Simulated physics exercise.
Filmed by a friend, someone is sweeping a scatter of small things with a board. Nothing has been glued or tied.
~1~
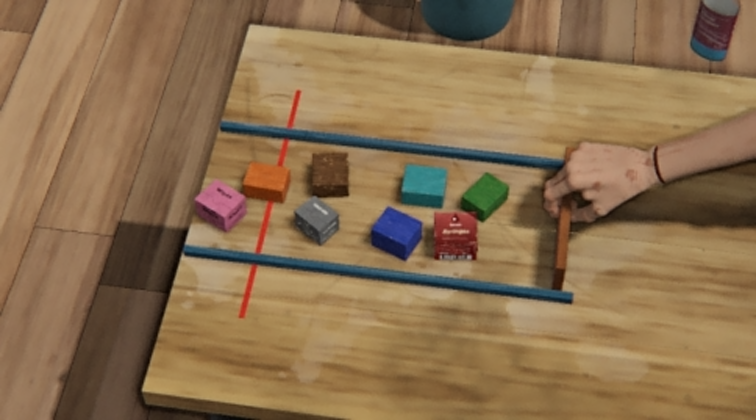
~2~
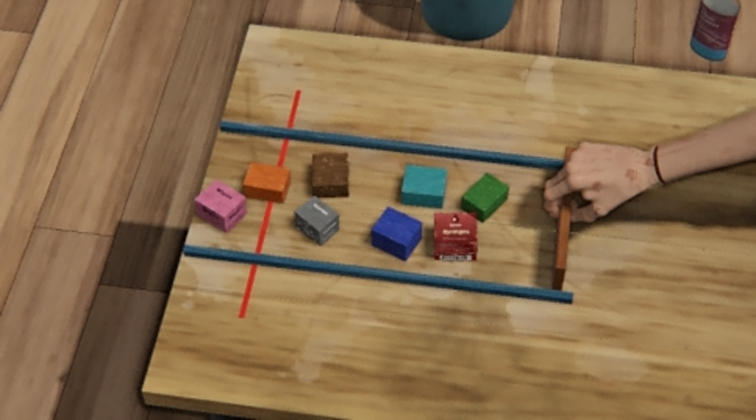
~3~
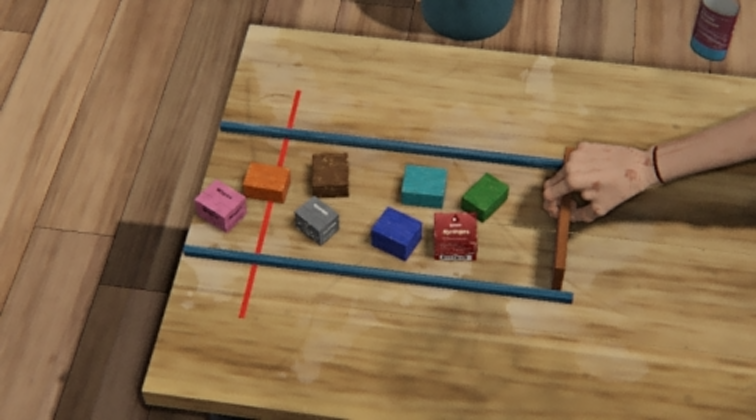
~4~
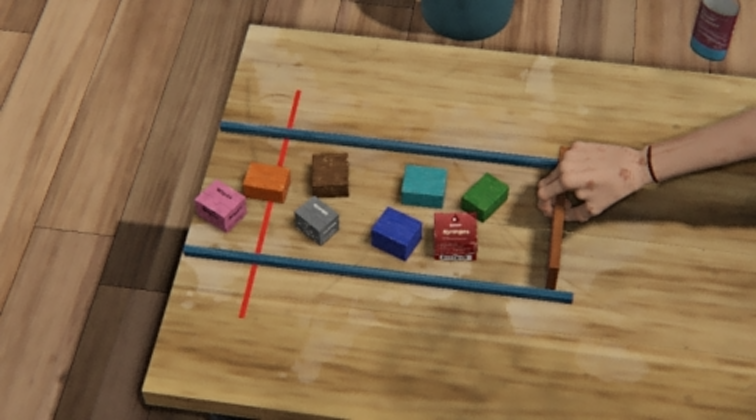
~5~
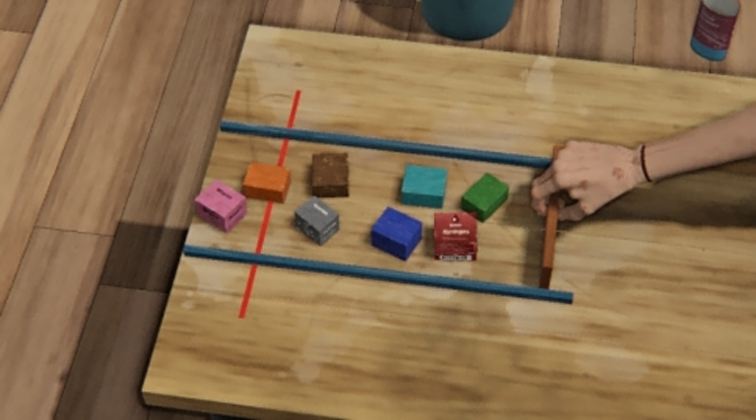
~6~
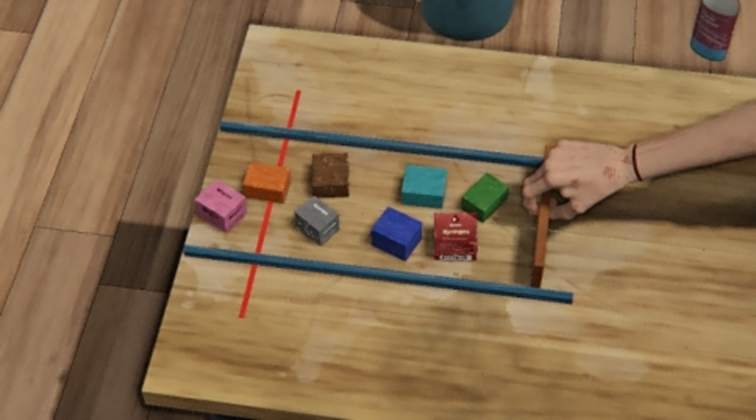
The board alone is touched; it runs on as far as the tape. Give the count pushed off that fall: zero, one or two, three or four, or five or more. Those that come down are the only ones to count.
Lost: More than two, under five.
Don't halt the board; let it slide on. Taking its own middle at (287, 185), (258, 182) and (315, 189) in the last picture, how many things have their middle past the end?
Place by place: 4, 5 and 2.
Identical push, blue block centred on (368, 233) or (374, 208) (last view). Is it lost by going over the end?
Result by position: It stays aboard / stays aboard.
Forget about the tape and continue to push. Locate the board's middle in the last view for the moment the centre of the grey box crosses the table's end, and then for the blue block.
(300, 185) and then (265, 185), give or take.
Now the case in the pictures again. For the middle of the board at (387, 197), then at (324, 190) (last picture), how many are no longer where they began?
So 7, and at the other place 8.
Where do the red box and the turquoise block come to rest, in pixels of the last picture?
Answer: First (245, 208), after that (229, 163).
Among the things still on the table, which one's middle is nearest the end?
Foremost: The blue block.
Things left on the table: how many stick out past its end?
Number: 1.
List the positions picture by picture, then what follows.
In the first frame, pink box (221, 206); orange block (267, 183); grey box (317, 220); board (564, 218); tape (272, 197).
In the second frame, orange block (267, 183); green block (485, 198).
In the third frame, grey box (317, 221); red box (455, 237).
In the fourth frame, pink box (221, 206); blue block (397, 234).
In the fifth frame, orange block (267, 183); board (551, 217).
In the sixth frame, pink box (221, 206); orange block (267, 183); grey box (317, 221); board (543, 216); tape (272, 197).
Early on, none off yet; pink box at rest near (221, 206); orange block at rest near (267, 183); grey box at rest near (314, 220).
Finally, the number that fall off is three or four; lost, brown block, grey box, orange block and pink box.
